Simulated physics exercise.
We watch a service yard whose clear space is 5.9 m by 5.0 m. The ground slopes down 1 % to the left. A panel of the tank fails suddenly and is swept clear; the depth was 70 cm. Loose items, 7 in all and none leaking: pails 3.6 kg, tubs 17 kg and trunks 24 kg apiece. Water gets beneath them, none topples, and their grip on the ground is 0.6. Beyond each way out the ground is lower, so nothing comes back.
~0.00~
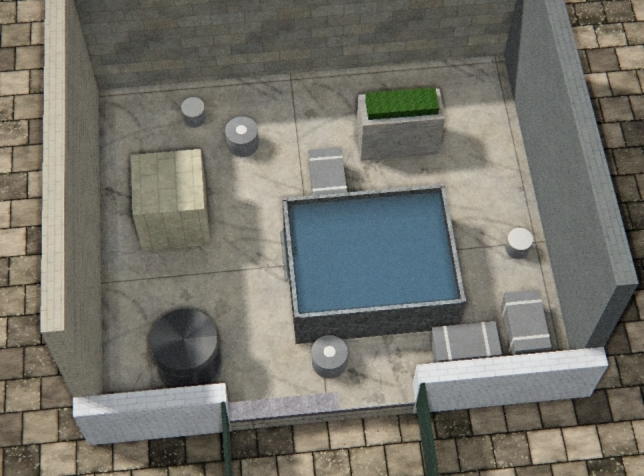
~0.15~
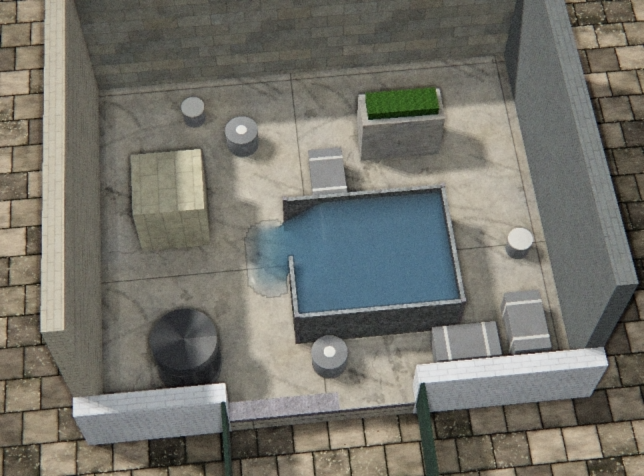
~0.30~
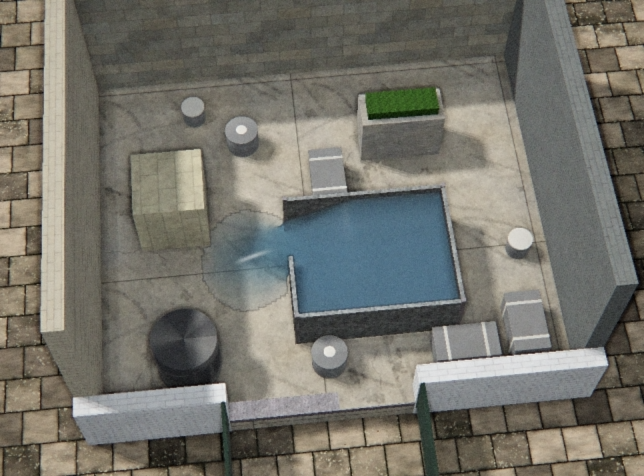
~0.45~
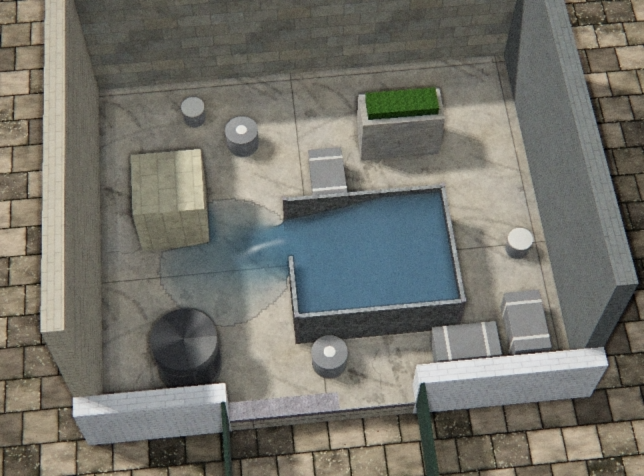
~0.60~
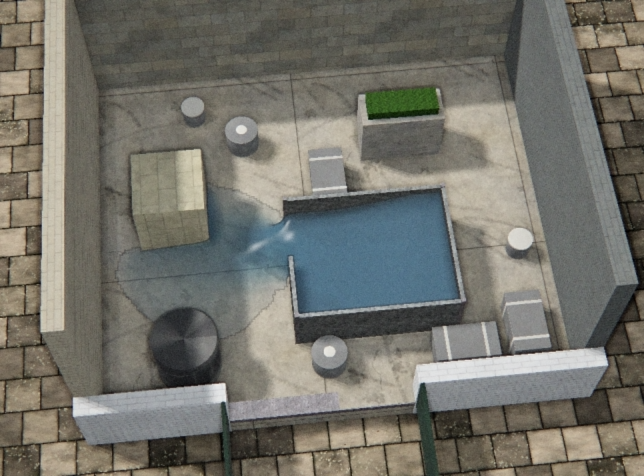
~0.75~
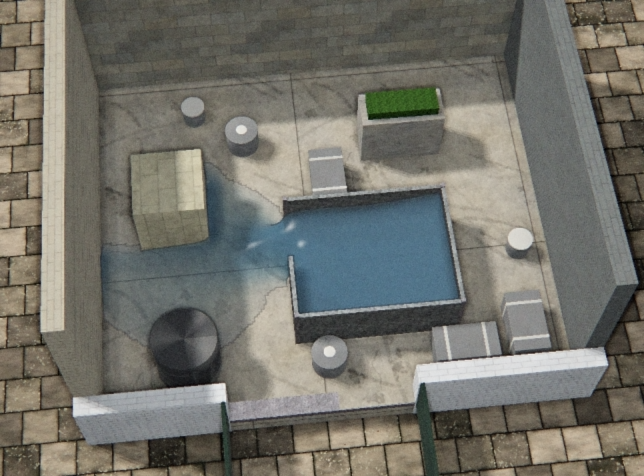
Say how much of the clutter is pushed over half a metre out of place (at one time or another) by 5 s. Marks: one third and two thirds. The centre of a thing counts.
That comes to less than a third.
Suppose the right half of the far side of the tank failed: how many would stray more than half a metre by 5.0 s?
Then 6.
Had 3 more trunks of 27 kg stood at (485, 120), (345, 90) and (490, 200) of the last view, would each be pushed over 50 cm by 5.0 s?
In turn: Under, under, less.
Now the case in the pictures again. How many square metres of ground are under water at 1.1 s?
Some 8.5 m2.
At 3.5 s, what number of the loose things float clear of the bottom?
I count 1.
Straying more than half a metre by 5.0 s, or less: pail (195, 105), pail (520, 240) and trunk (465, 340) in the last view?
In turn: Past it, short of it, under.
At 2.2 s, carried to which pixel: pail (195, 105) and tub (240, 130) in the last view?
Near (135, 90) and (269, 98).
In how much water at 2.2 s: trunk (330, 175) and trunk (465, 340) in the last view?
About 1 and 0 cm.
After 1.1 s 0 of 7 are over 50 cm from their spots; 0 afloat.
After 2.2 s 2 of 7 are over 50 cm from their spots; 1 afloat.
After 3.5 s 2 of 7 are over 50 cm from their spots; 1 afloat.
After 5.0 s 1 of 7 are over 50 cm from their spots, and 2 have been at some point; 1 afloat.
